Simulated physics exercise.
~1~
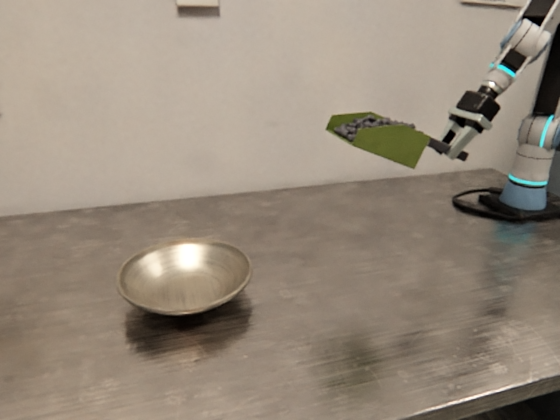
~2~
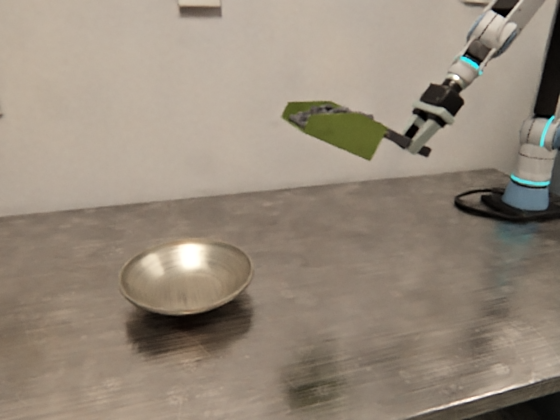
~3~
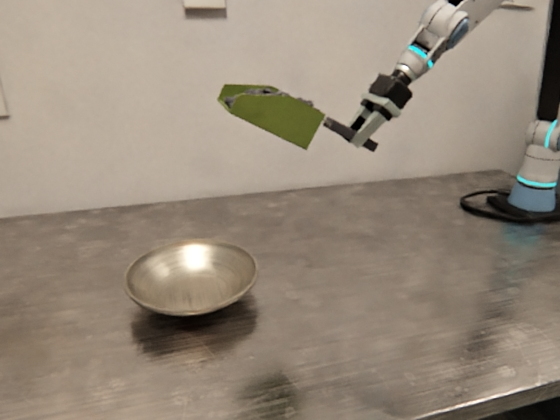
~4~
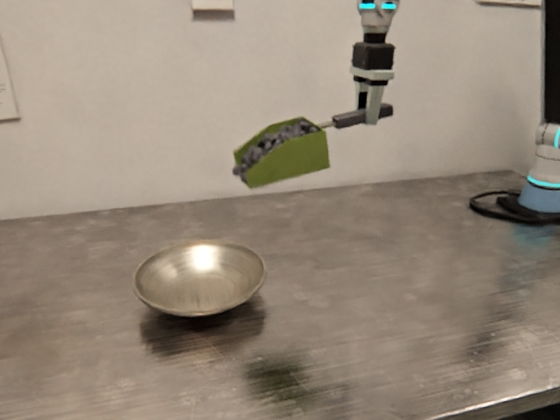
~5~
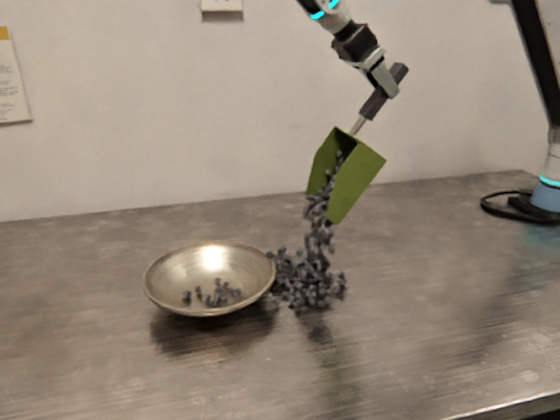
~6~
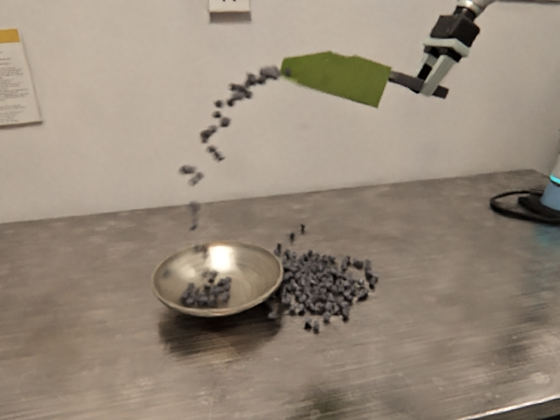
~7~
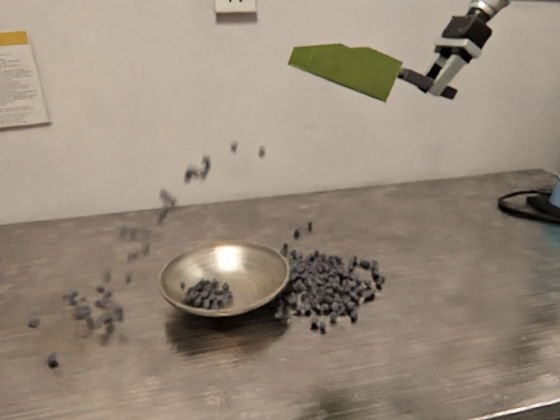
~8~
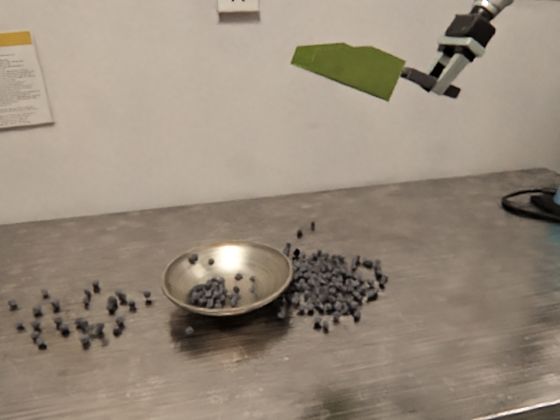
Dark pebbles spilling from a green scoop tilted and swung by a robot arm, some landing in a metal bowl, most scattering around it.
